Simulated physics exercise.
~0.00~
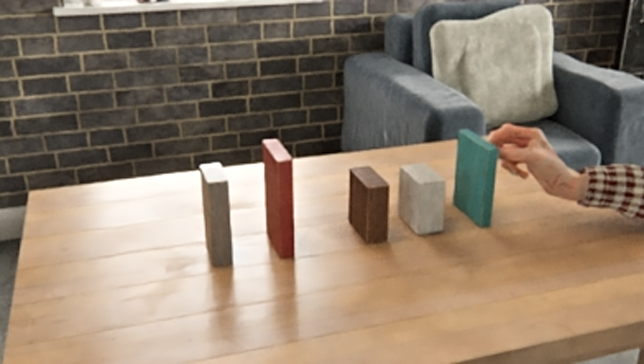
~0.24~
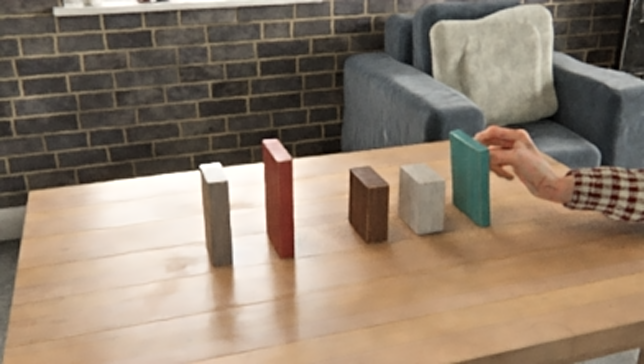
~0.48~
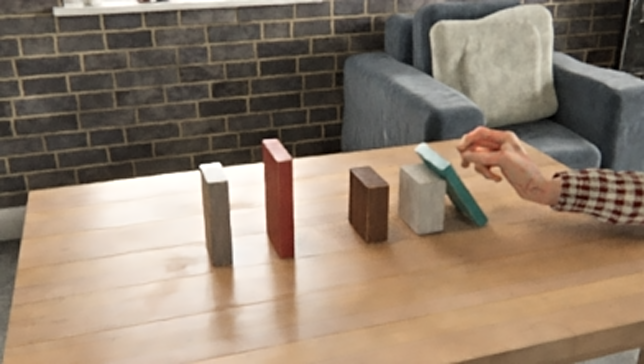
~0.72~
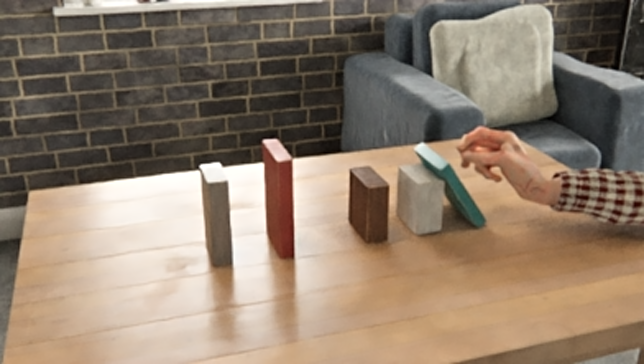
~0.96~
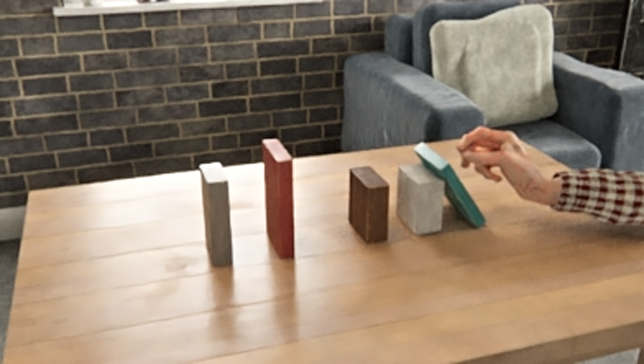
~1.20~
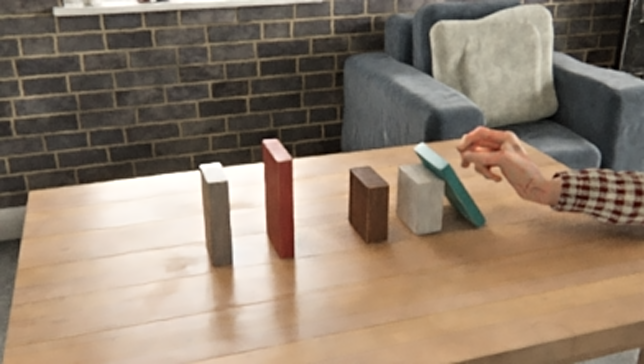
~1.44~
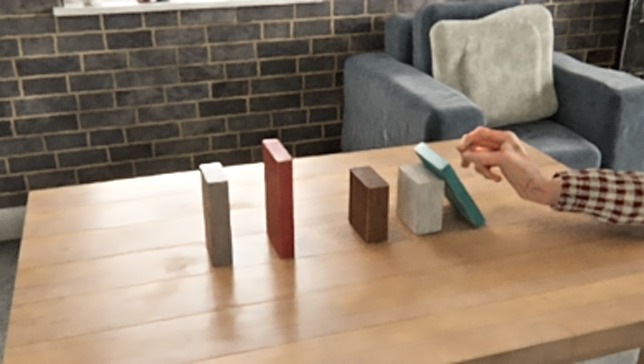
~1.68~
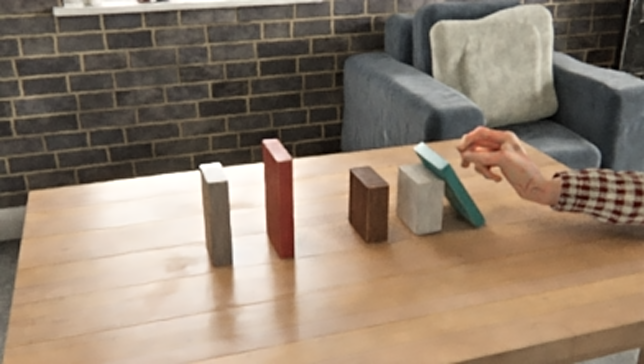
A wooden table stands before a dark brick wall and a blue-grey armchair with a pale cushion, seen from slightly above by a still camera. Five upright blocks stretch across it from left to right, a tall grey one, a taller red one, a short brown one, a short white one and a tall turquoise one. A hand in a checked sleeve reaches in from the right and pushes the turquoise block, which tips left and comes to rest leaning against the white block. The hand stays close by, and the other four remain standing.
